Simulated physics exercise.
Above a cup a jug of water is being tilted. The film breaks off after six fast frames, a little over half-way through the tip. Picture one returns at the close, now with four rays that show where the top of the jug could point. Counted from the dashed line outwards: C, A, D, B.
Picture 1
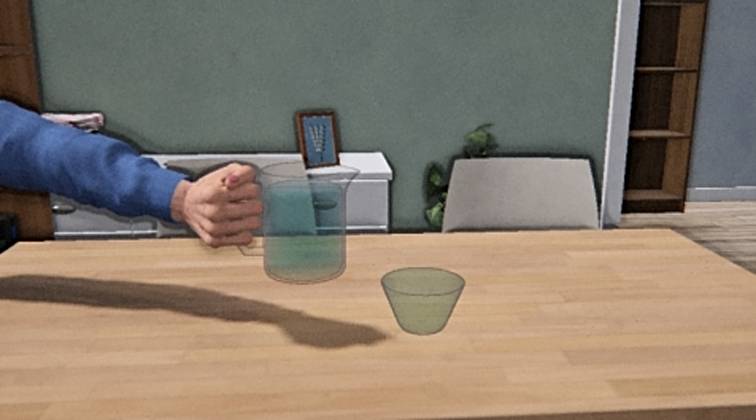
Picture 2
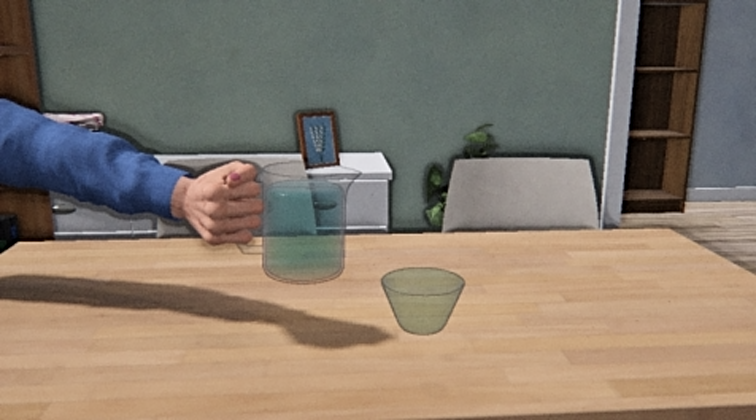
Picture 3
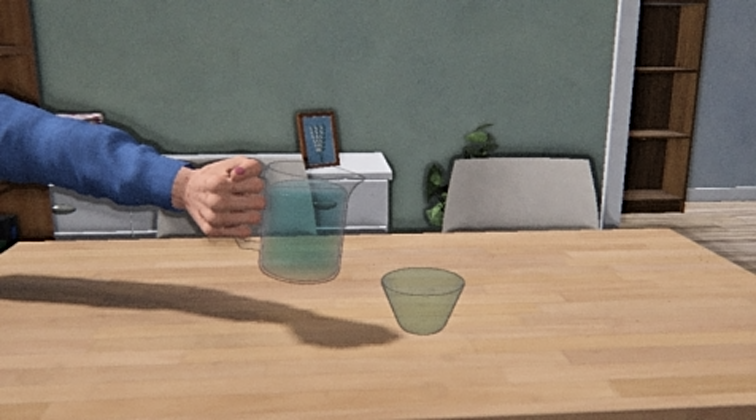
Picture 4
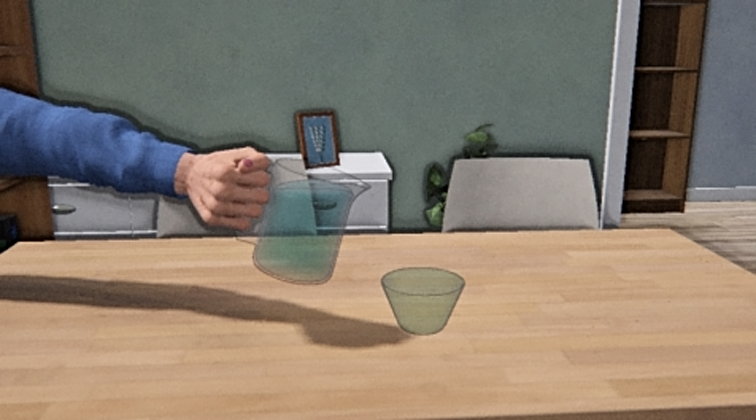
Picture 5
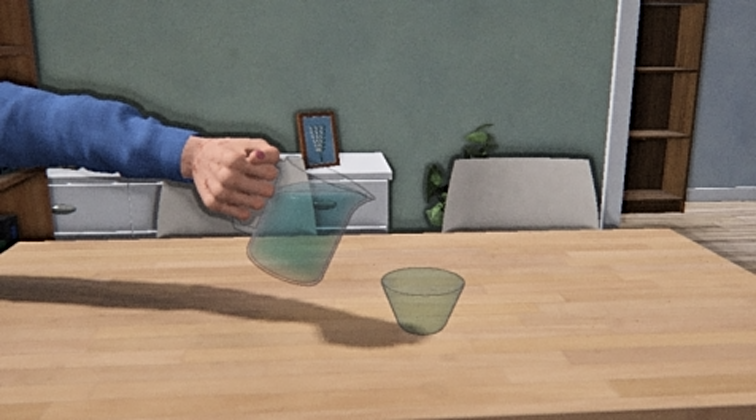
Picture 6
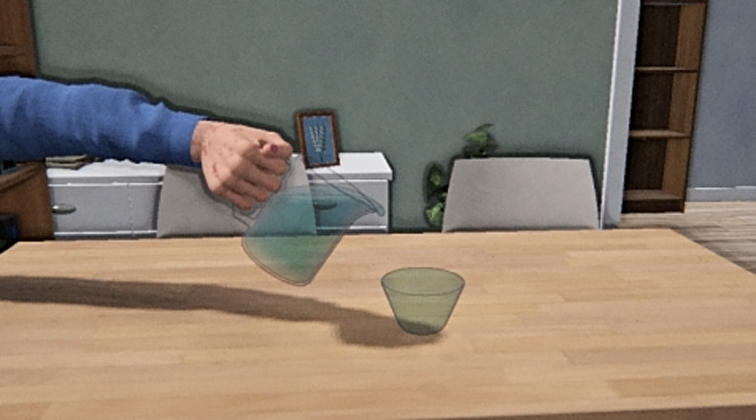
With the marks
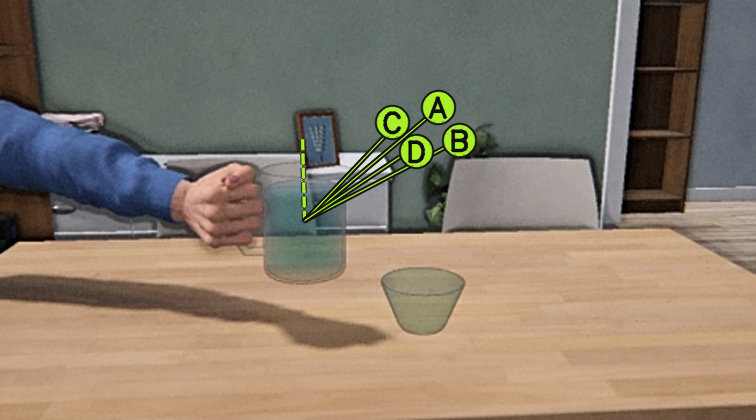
A hand tilts a clear jug of blue-green water to the right above a cup.
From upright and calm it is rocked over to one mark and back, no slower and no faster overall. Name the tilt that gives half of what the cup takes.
Choose A.
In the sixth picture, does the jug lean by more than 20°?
Yes.
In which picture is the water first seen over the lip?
In picture 6.
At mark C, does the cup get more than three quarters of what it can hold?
No.
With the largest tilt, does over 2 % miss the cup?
Yes, it does.
On the marked copy, A at (425, 118); B at (444, 147); C at (383, 138); D at (399, 157).
Choosing A, the cup ends with about 53 % of what it can hold.
Choosing B, the cup ends with about 79 % of what it can hold; 9 % of the water is spilt.
Choosing C, the cup ends with about 36 % of what it can hold.
Choosing D, the cup ends with about 64 % of what it can hold; 5 % of the water is spilt.
